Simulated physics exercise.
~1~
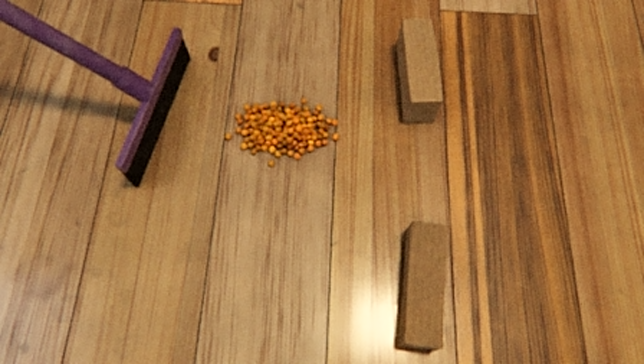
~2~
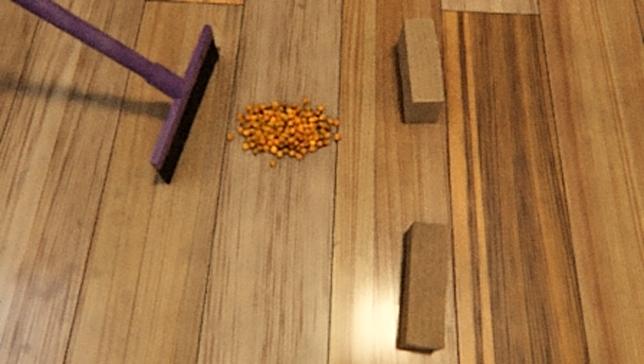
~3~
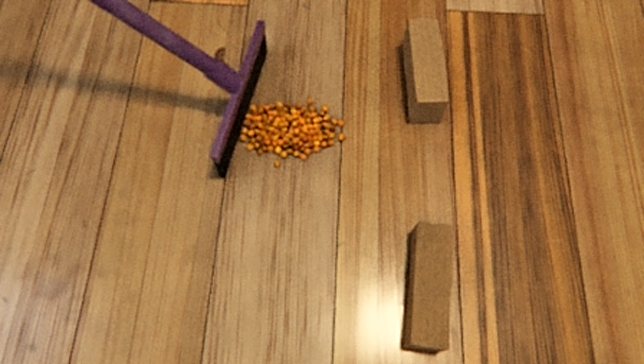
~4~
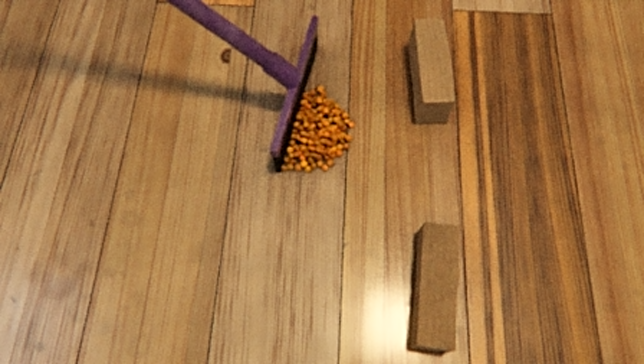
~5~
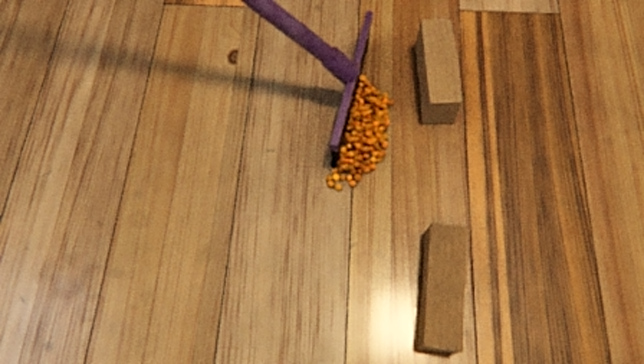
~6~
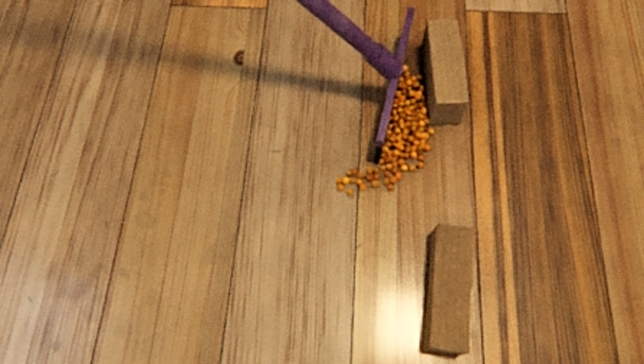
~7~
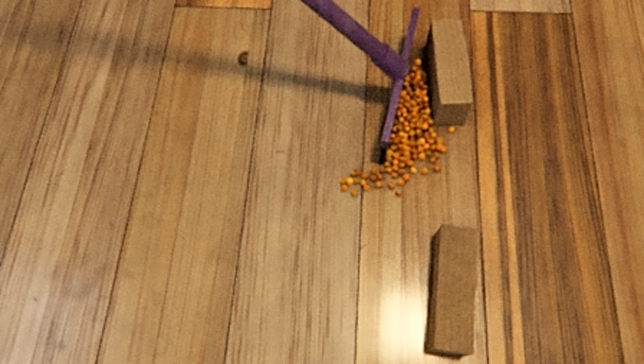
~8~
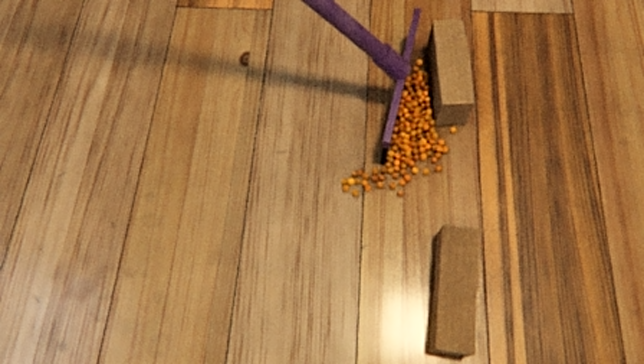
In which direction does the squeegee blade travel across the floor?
The blade travels to the right, pushing the kernels toward the blocks.
